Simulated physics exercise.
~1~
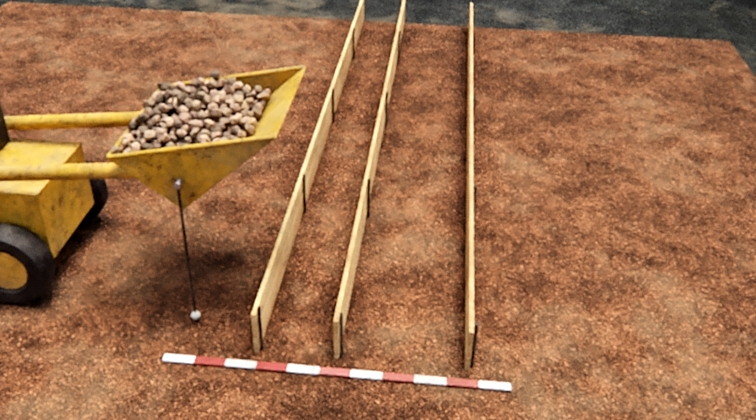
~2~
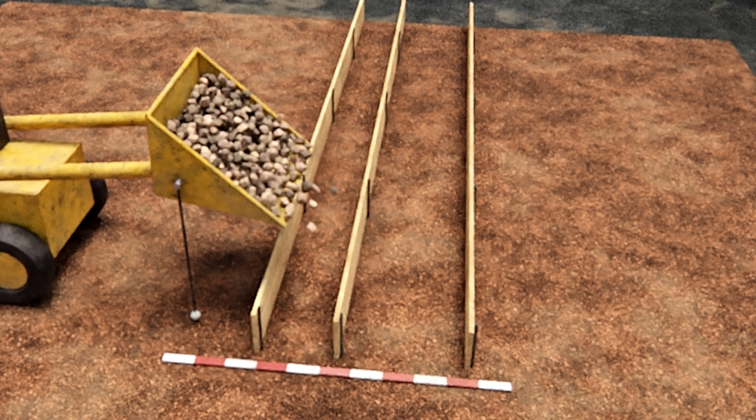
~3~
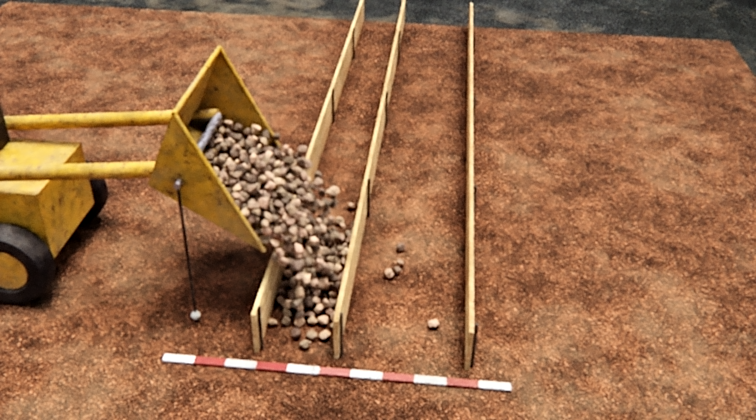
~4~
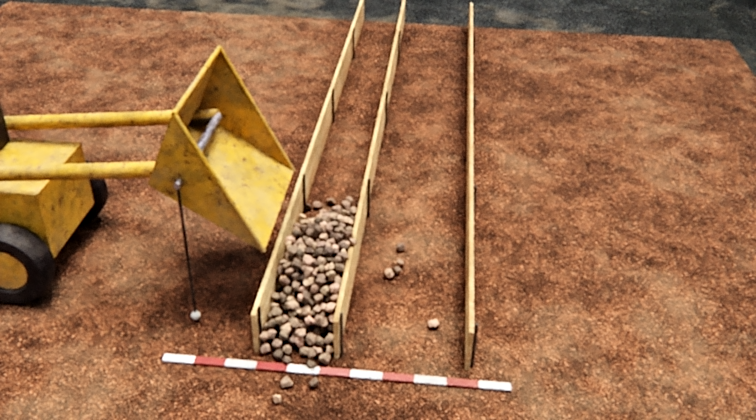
A yellow loader bucket tips right, pouring its stones mostly between the two left planks.
